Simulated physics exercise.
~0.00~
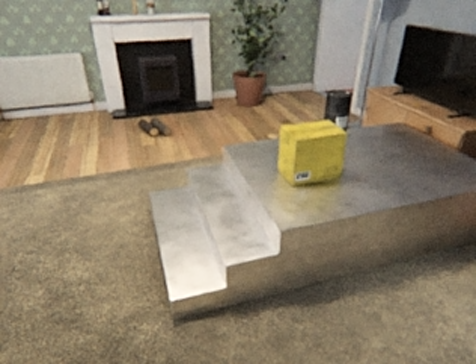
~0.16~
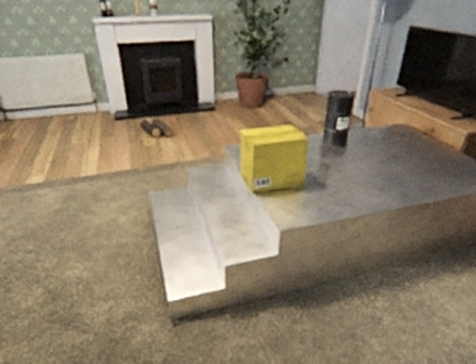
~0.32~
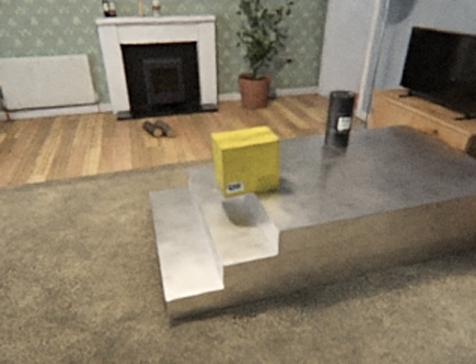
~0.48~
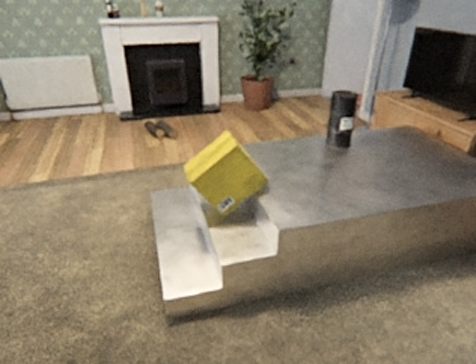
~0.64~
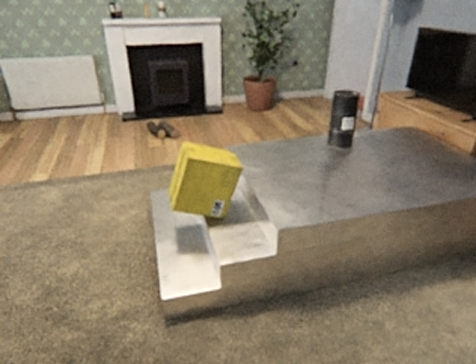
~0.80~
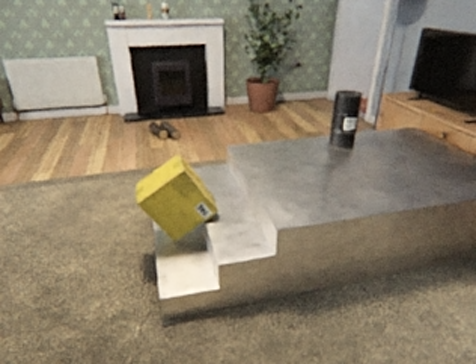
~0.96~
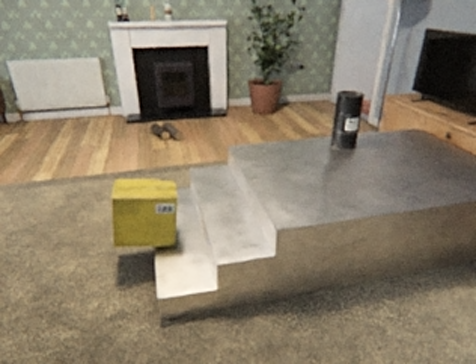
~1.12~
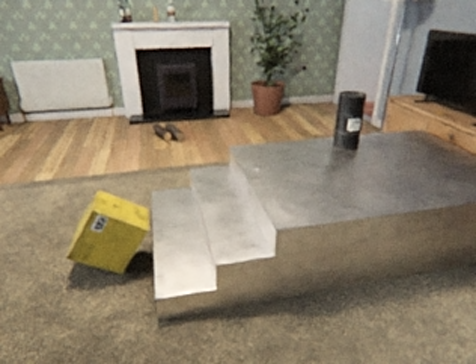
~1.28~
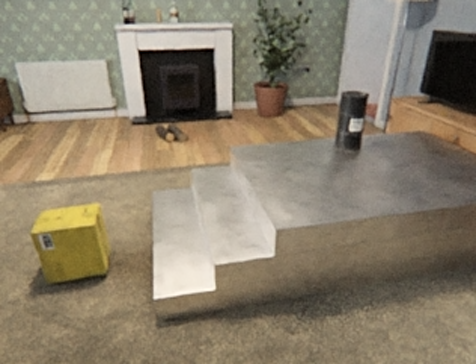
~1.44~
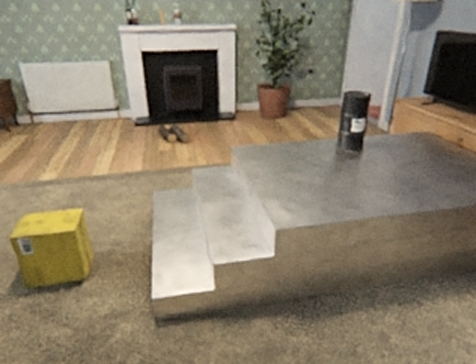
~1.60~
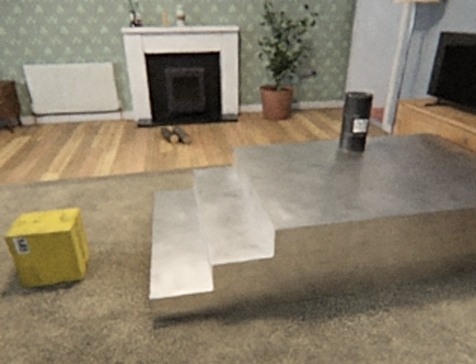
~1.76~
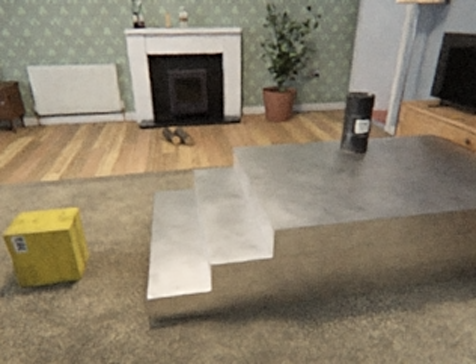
In a living room with a fireplace, a potted plant and a television, a grey metallic platform with a short flight of steps stands on the carpet. A yellow box slides left along its top, passing clear of a black canister standing towards the back. Reaching the edge, the box tips over and tumbles down the steps, turning as it goes. It drops off the left side, tilts again and lands on the carpet. After shifting slightly farther left, it settles there on its side, while the canister still stands on the platform.
